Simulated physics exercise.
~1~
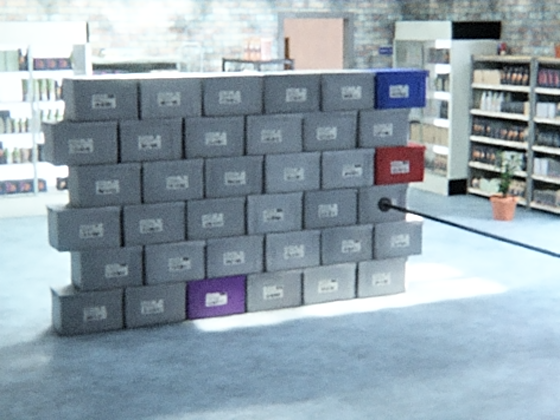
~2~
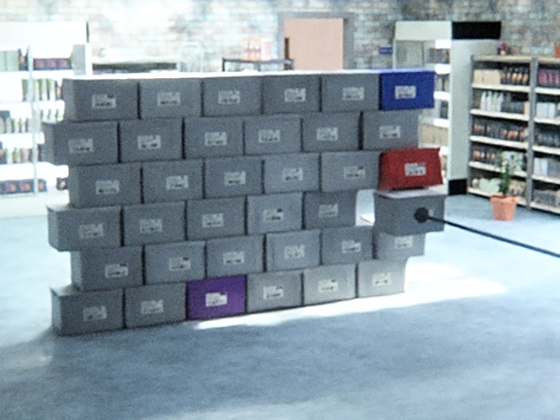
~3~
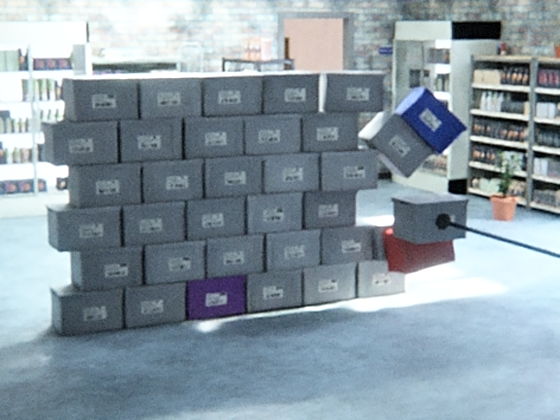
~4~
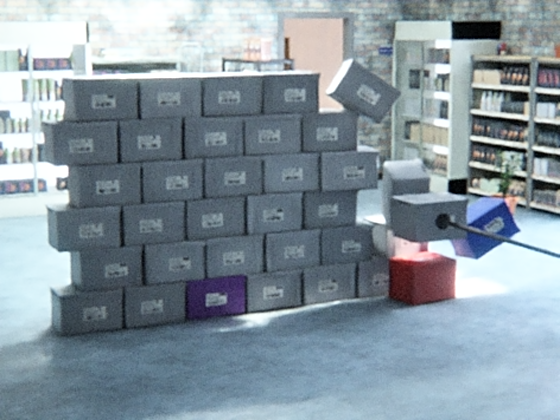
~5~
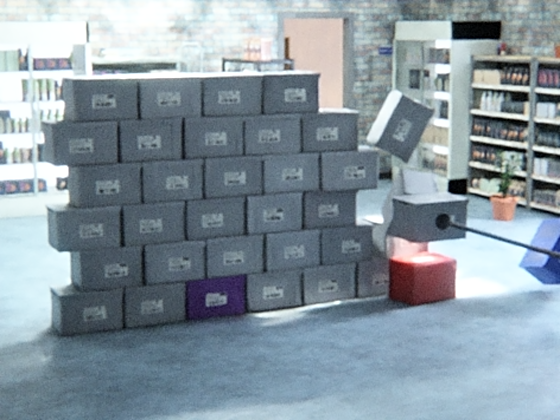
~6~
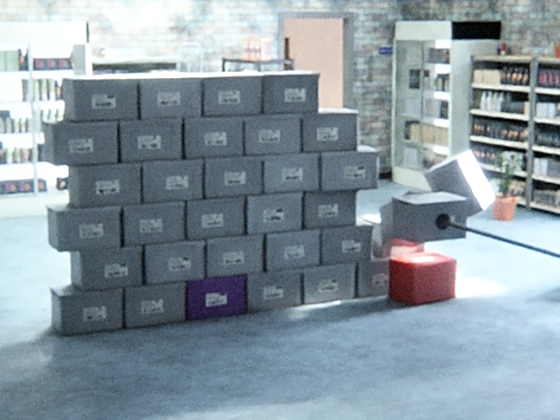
In this clip, a dark rod draws a gray tote rightward from the right edge of a stacked wall; the red tote drops onto its side, the blue one tumbles out of view, and nearby gray totes fall while the rest, including the purple one, stays standing.
